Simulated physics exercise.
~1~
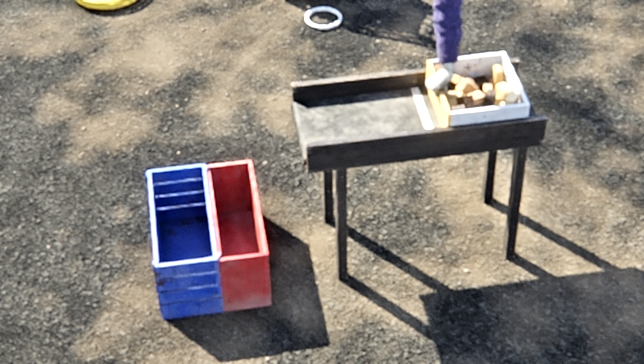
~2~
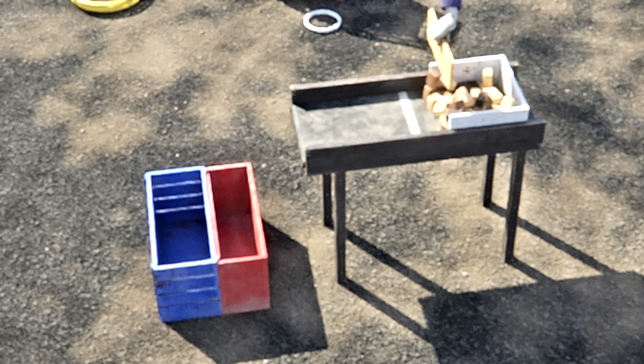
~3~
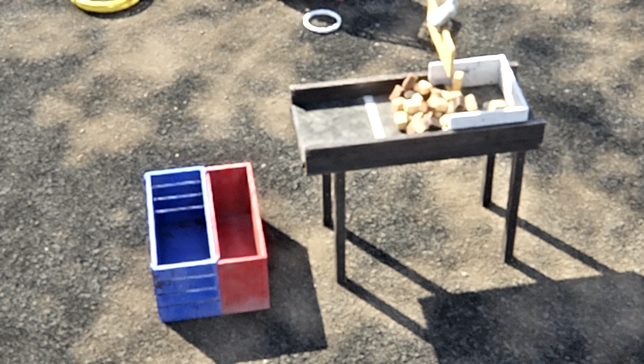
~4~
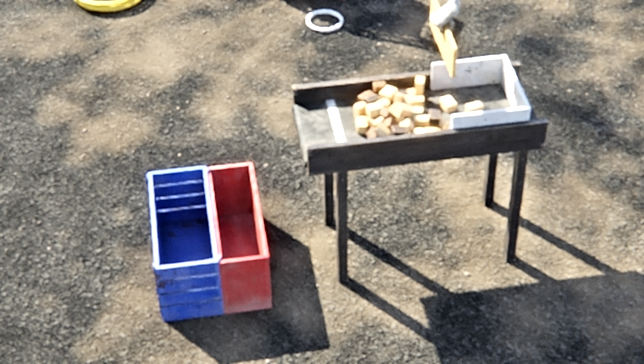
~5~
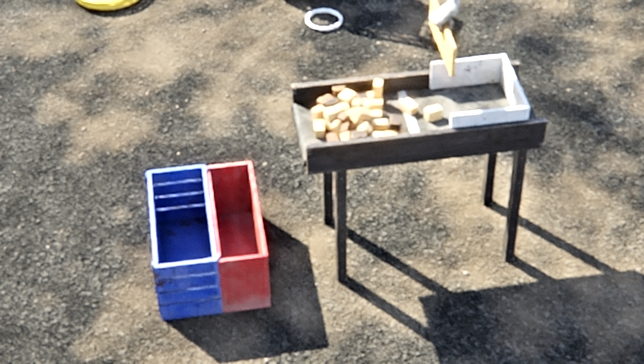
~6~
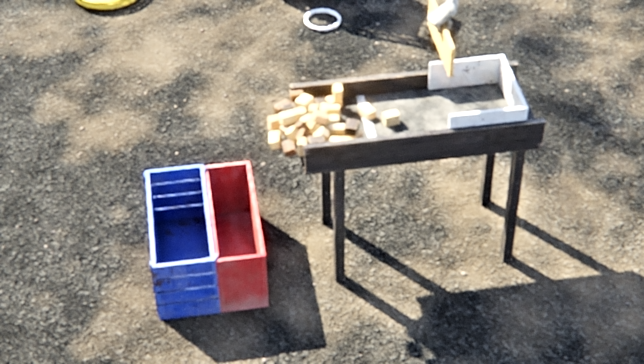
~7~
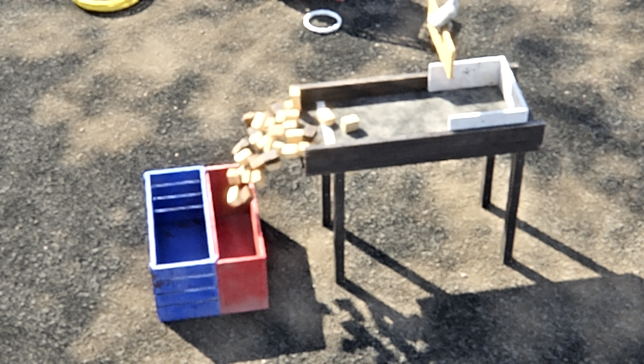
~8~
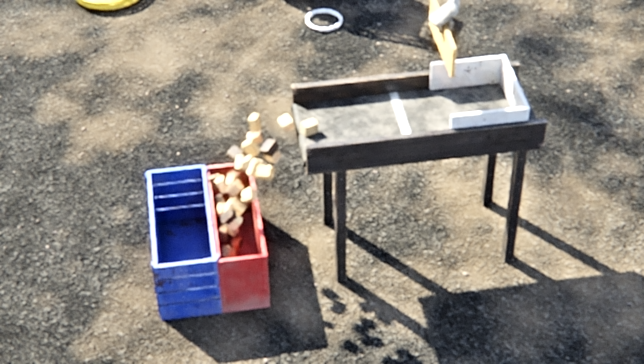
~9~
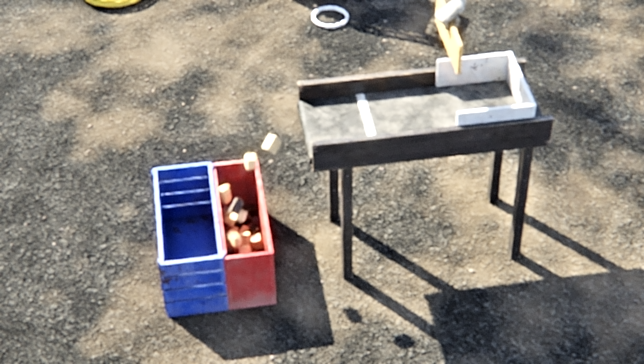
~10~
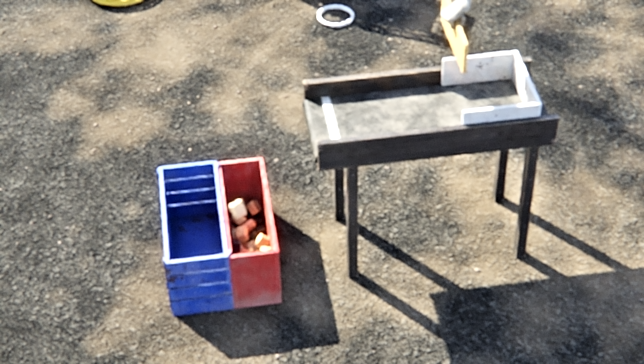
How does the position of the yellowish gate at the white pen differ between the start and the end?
At the start the gate is down at the open left side of the pen, holding the blocks in. At the end it is held up higher, leaving the way onto the belt open.
